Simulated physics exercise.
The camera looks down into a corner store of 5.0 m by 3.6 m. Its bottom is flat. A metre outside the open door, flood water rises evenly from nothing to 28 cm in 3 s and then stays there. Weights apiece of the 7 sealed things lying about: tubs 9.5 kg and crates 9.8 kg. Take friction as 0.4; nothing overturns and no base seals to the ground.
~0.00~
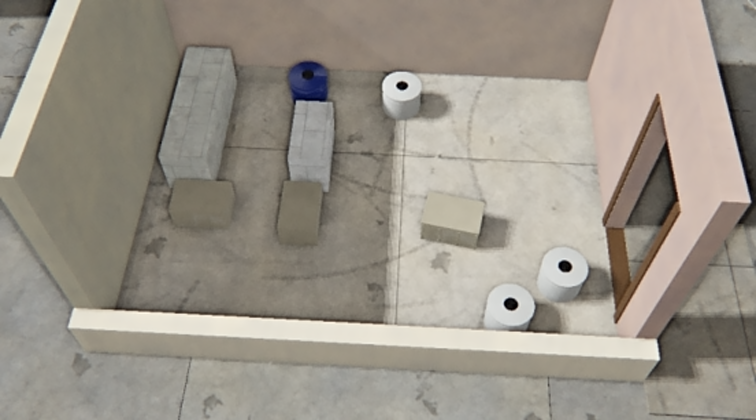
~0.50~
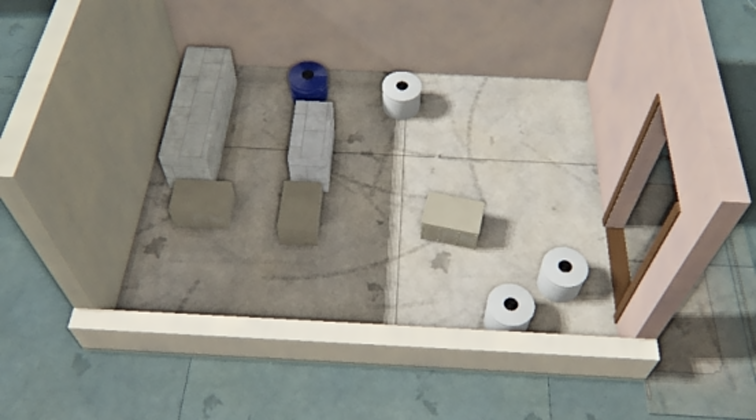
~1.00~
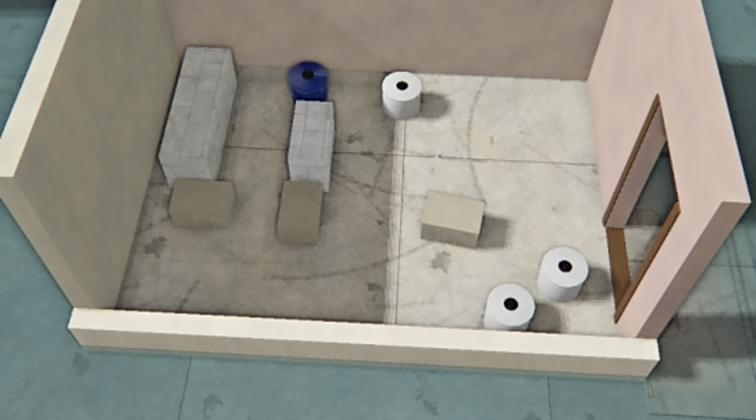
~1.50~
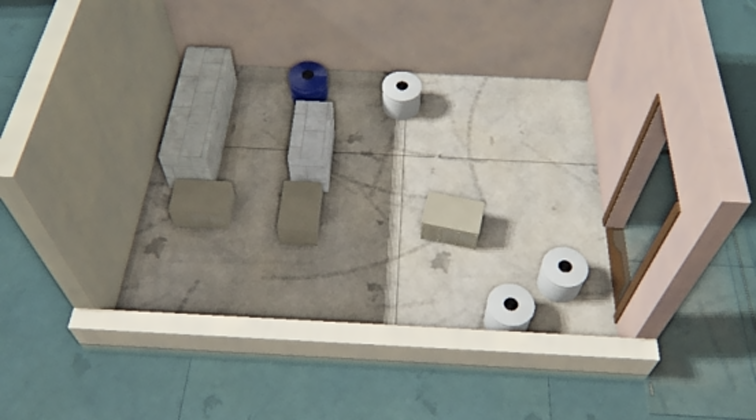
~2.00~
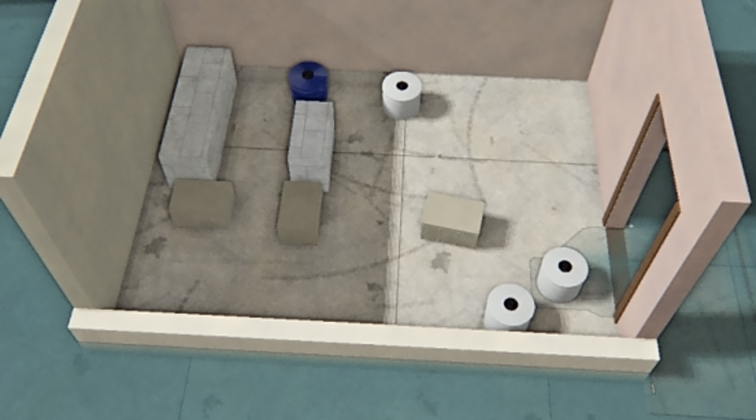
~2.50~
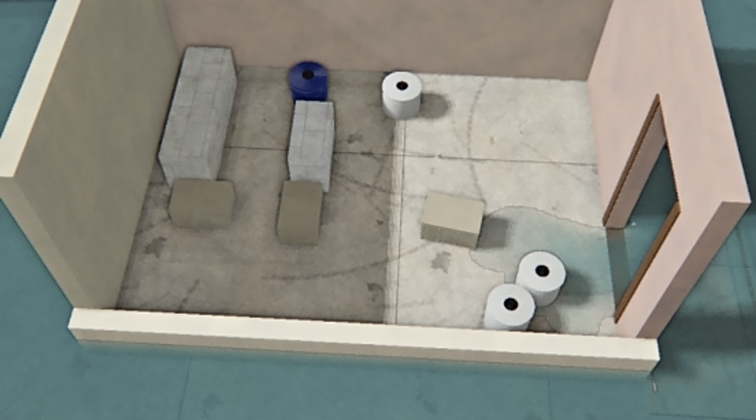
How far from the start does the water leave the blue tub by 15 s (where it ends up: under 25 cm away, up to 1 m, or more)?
Blue tub ends far away.
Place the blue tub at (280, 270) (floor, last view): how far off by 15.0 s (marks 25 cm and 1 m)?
It ends far away.
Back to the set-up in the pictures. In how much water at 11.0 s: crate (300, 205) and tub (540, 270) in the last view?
Roughly 15 and 18 cm.
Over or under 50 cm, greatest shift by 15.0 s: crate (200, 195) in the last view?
It is short of it.
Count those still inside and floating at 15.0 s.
At that moment 7.
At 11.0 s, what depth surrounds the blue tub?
Roughly 14 cm.
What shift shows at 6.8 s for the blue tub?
About 60 cm.
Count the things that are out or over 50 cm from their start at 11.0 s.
I count 6.
After 3.5 s the blue tub is near (308, 75), 0.0 m from its start, aground; 0 afloat.
After 6.8 s the blue tub is near (254, 72), 0.6 m from its start, afloat; 6 afloat.
After 11.0 s the blue tub is near (366, 59), 0.7 m from its start, afloat; 7 afloat.
After 15.0 s the blue tub is near (580, 84), 3.1 m from its start, afloat; 7 afloat.
